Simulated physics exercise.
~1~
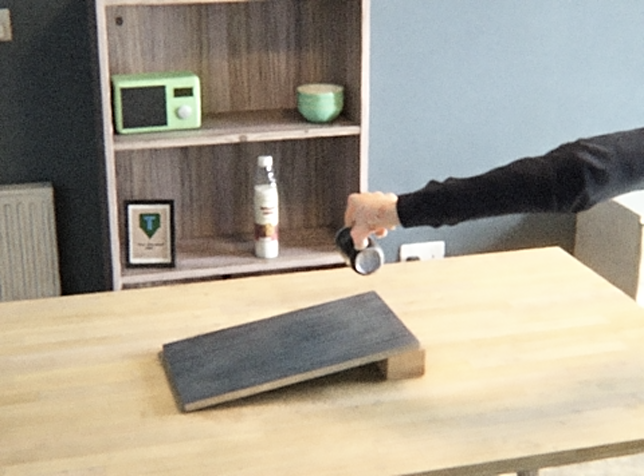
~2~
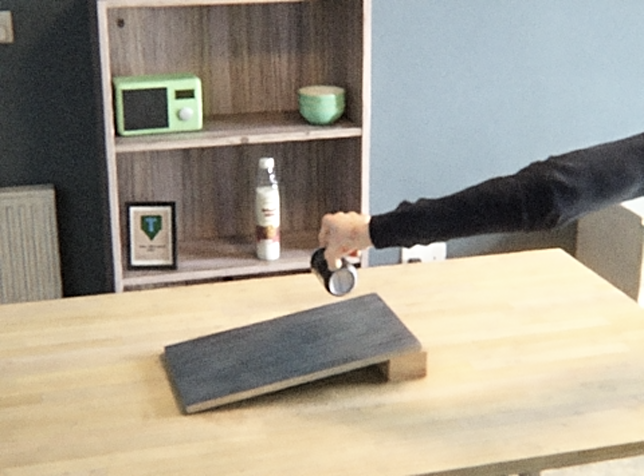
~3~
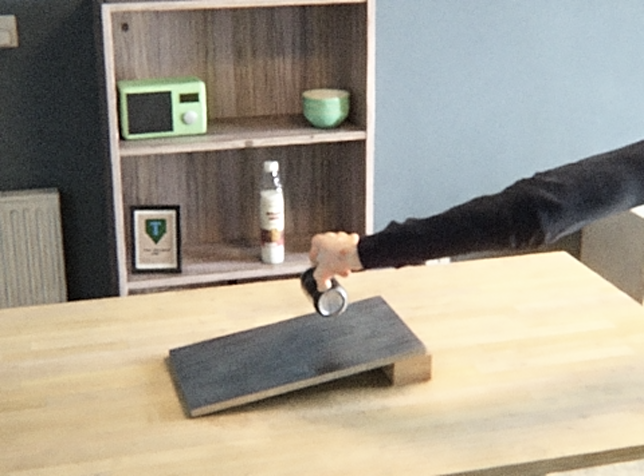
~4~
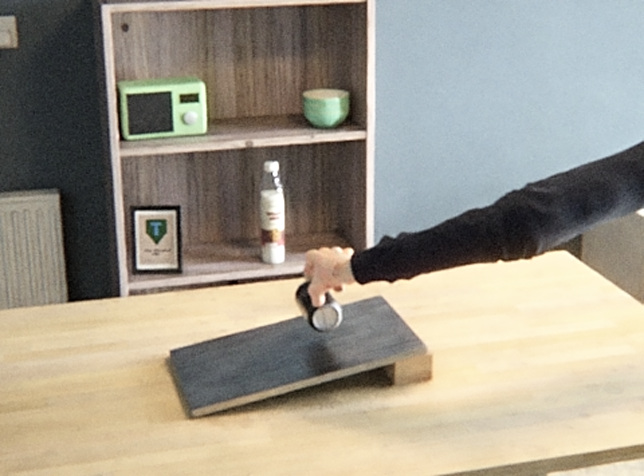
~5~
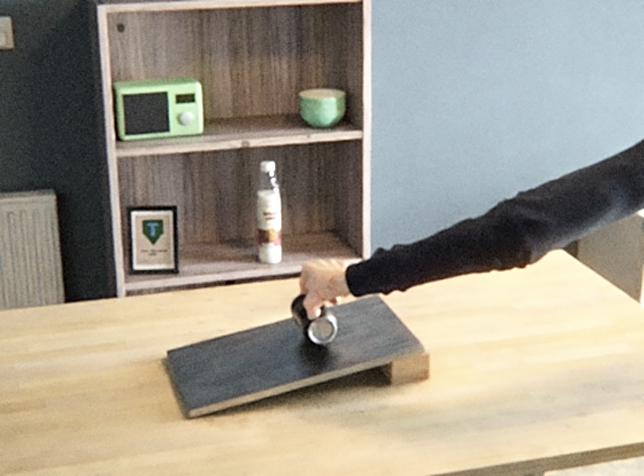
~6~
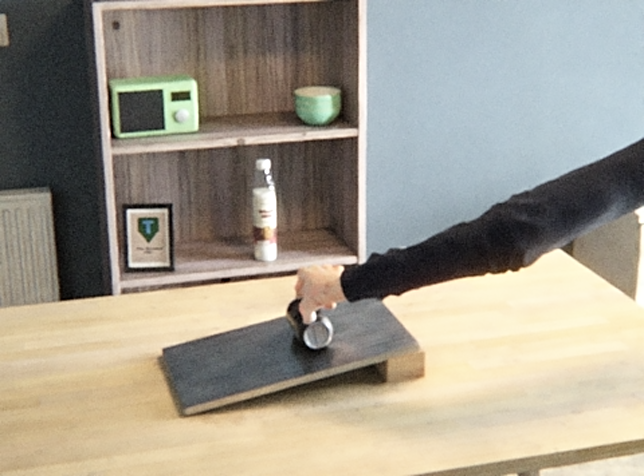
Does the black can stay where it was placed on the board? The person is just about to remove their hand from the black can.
No.
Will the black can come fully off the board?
Off the top.
Then, 0.90 s later than the last frame, black can now off the board.
Then, 1.60 s later than the last frame, things are still on the move.
Then, 2.20 s later than the last frame, as before.
When it is over, off the board, black can. The black can runs down the board.
